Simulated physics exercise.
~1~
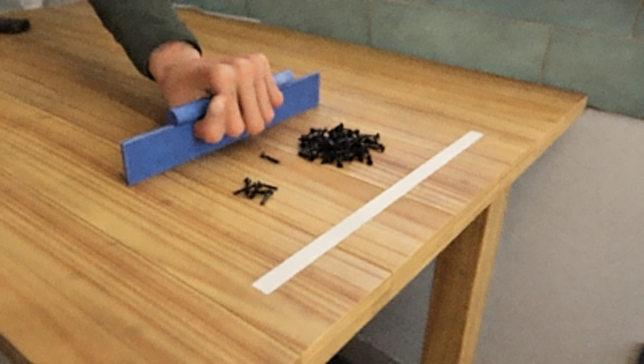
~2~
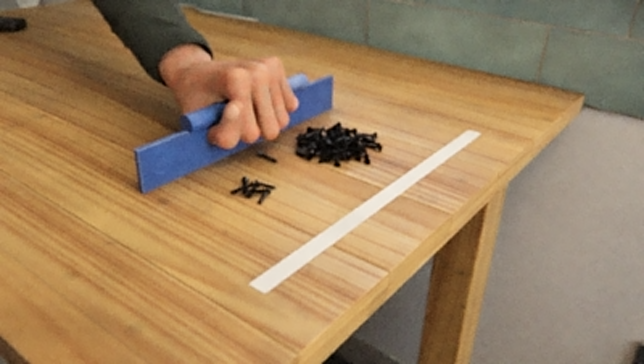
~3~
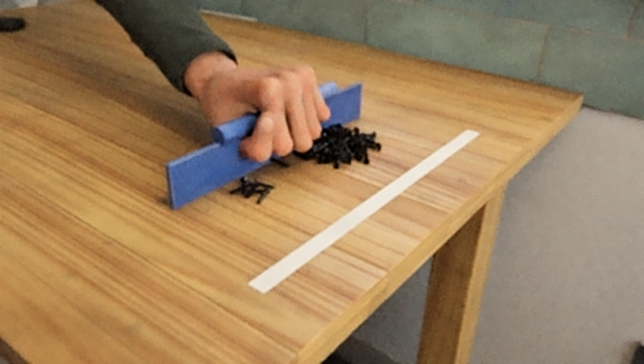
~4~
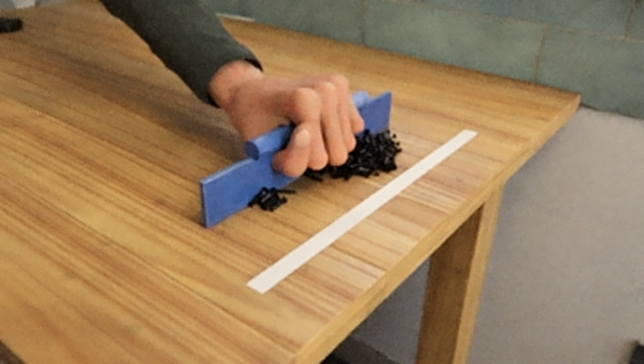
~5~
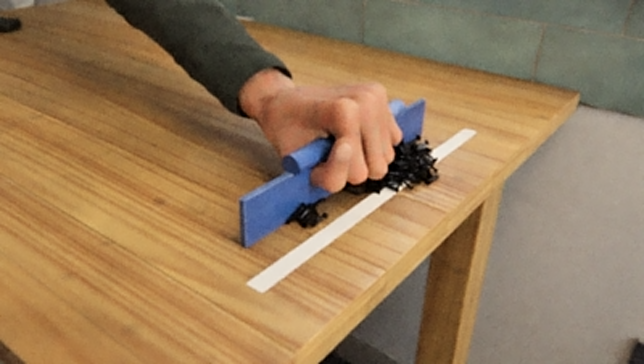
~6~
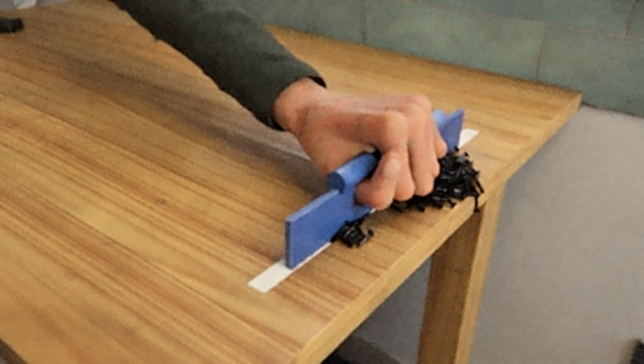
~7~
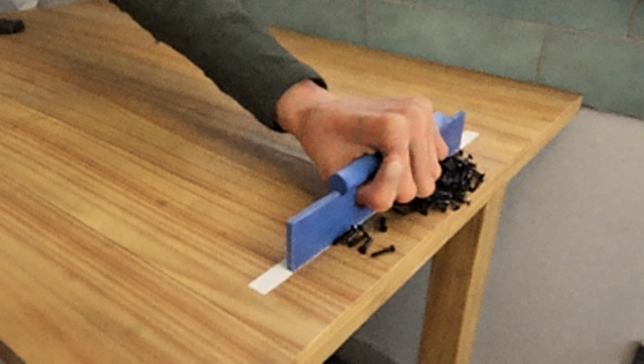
A hand pushes black screws rightward with a blue scraper, stopping at the white tape.
